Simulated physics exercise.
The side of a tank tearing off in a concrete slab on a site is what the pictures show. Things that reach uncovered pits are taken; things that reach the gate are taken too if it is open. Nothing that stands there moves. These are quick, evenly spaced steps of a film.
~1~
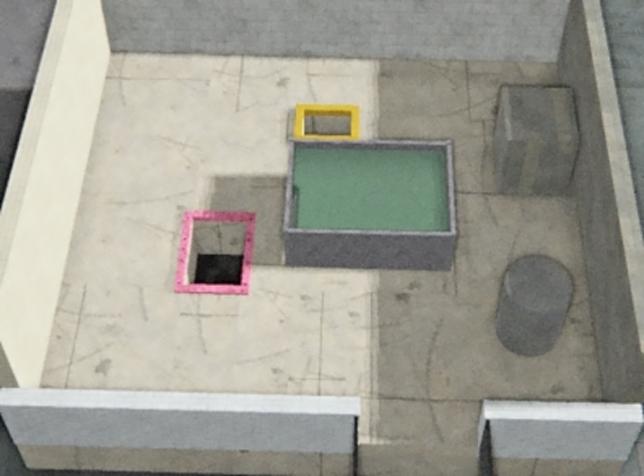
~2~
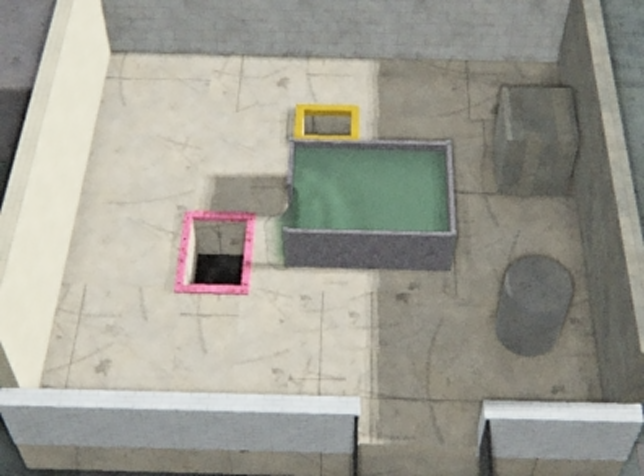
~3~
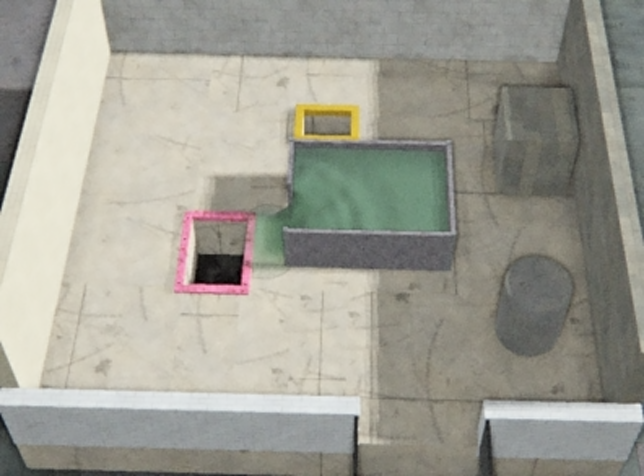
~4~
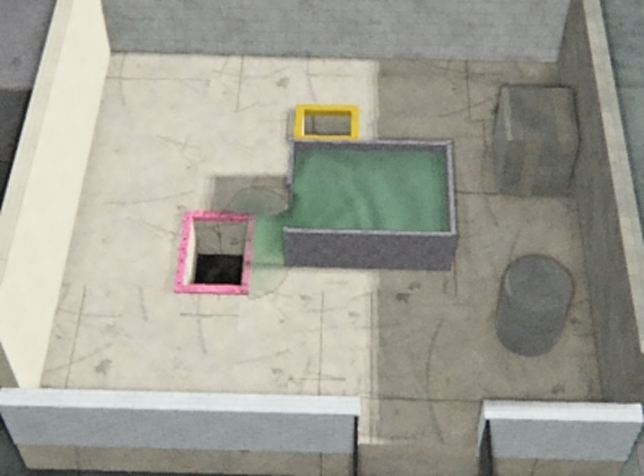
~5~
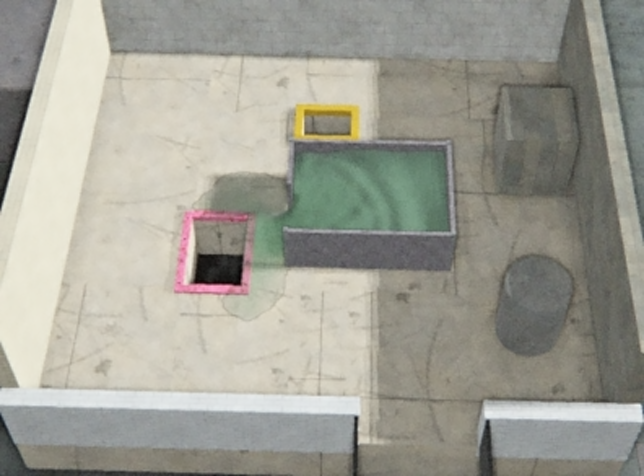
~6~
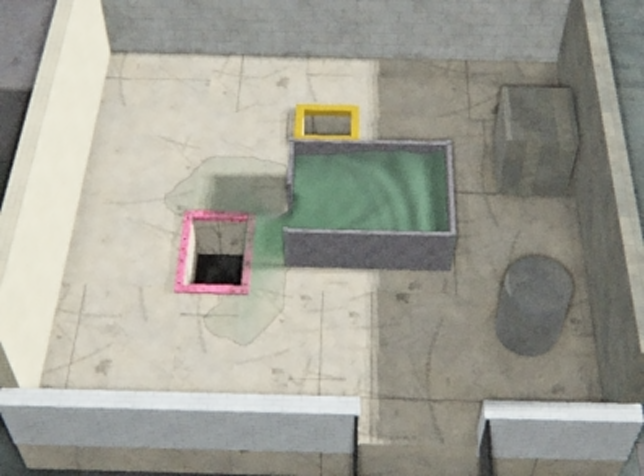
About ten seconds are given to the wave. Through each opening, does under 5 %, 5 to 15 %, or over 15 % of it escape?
The gate carries off next to nothing - beneath five per cent; the yellow pit carries off next to nothing - beneath five per cent; the pink pit carries off plenty - exceeding fifteen per cent.
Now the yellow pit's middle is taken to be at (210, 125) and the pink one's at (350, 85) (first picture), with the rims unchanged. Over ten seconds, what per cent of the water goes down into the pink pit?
Out of every hundred parts, the pink pit gets 8.
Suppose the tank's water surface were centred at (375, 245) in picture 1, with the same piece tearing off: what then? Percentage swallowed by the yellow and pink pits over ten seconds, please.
The yellow pit gets 0 per cent and the pink pit 25 per cent.
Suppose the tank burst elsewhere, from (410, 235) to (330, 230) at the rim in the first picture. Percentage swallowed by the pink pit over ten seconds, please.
Pink: About 0 %.
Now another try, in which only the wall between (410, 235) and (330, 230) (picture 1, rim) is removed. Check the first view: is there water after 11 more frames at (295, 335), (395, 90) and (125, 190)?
First spot submerged, second spot spared, third spot spared.
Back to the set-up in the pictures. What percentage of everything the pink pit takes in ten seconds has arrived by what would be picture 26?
Around 70 percent.
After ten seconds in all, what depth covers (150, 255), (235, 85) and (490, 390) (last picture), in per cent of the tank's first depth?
4, 4, 2 %.
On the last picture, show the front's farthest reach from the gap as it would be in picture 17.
Look around (101, 103).
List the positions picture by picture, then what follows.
In the first picture, the open tank at (370, 189) is whole and still.
In the second picture, water pours out at (291, 231) and has run to (279, 217).
In the third picture, the front is at (255, 213), out from the gap at (291, 232).
In the fourth picture, water pours out at (291, 233) and has run to (244, 194).
In the fifth picture, water pours out at (291, 232) and has run to (230, 178).
In the sixth picture, the front is at (211, 163), out from the gap at (291, 232).
A moment on, water covers 15 % of the floor; the gate 0 %, the yellow pit 0 %, the pink pit 17 %.
Next, water covers 15 % of the floor; the gate 0 %, the yellow pit 0 %, the pink pit 29 %.
Then, water covers 15 % of the floor; the gate 0 %, the yellow pit 0 %, the pink pit 40 %.
Later, water covers 30 % of the floor; the gate 0 %, the yellow pit 0 %, the pink pit 52 %.
In the end, water covers 45 % of the floor; the gate 0 %, the yellow pit 0 %, the pink pit 58 %.
